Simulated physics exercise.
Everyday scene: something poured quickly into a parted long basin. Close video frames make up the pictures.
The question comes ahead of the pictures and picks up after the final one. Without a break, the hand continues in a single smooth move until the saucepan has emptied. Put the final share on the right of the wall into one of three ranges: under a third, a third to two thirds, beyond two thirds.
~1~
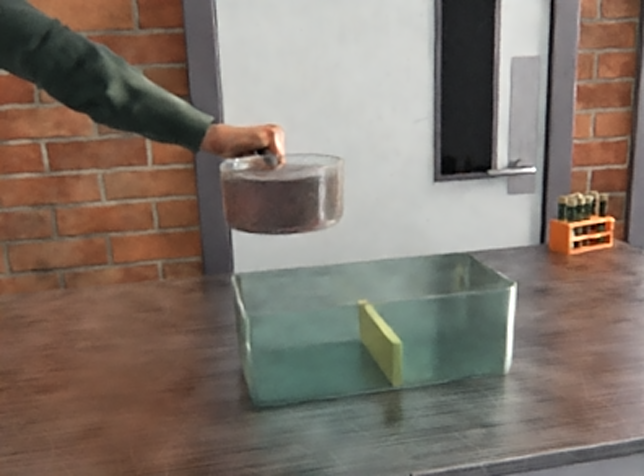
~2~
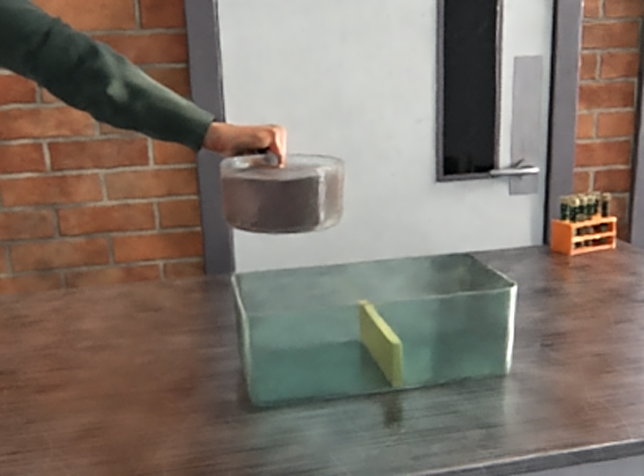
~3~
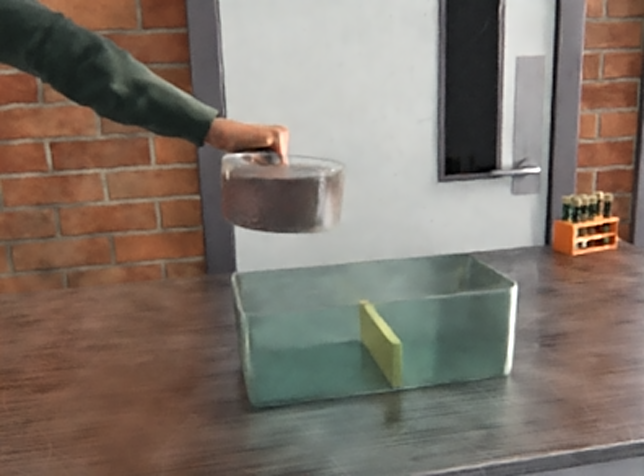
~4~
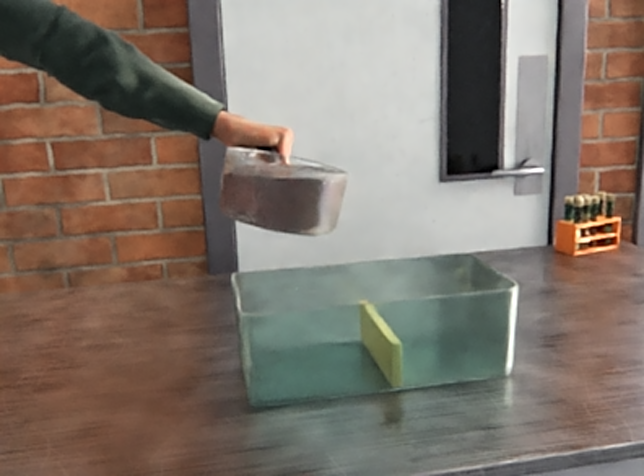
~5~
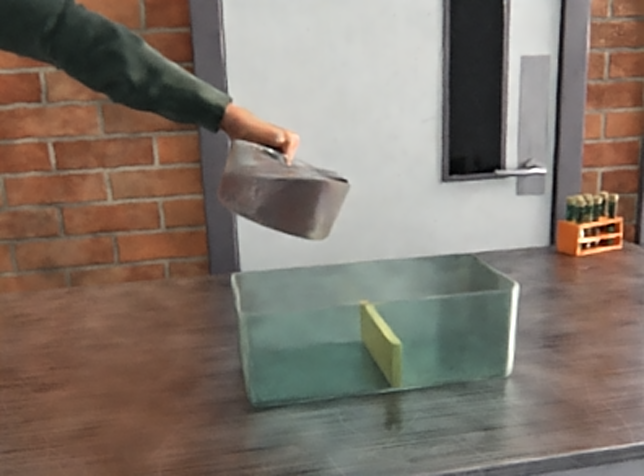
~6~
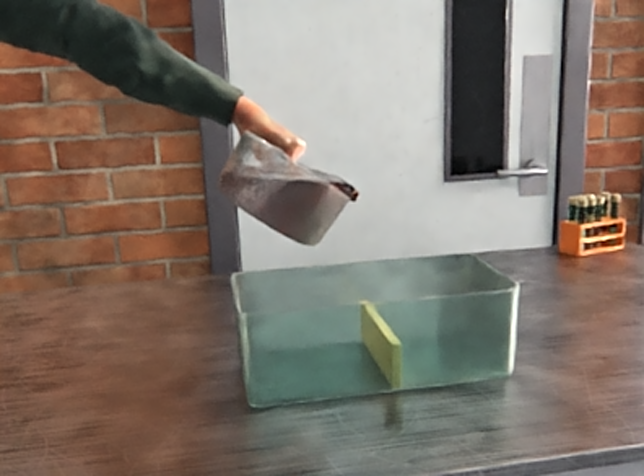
Range: A third to two thirds.
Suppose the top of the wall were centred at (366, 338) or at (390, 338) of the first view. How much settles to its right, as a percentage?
60 % and 40 %, roughly.
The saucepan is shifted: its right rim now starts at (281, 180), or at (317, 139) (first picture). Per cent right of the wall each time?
One after the other: 10 %, 20 %.
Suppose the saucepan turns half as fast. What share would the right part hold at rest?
Somewhere near 65 percent.
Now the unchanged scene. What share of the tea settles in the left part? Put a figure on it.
It is close to 55 per cent.
A moment on, the saucepan is tipped on its side and 23 per cent is still to pour, 10 is left of the wall and 30 right of it.
Next, the saucepan is tipped right over and 5 per cent is still to pour, 42 is left of the wall and 46 right of it.
Then the saucepan is tipped right over and 1 per cent is still to pour, 49 is left of the wall and 44 right of it.
Later the saucepan is tipped right over and 0 per cent is still to pour, 53 is left of the wall and 45 right of it.
Finally, 53 per cent lies left of the wall, 45 right of it and 2 outside.
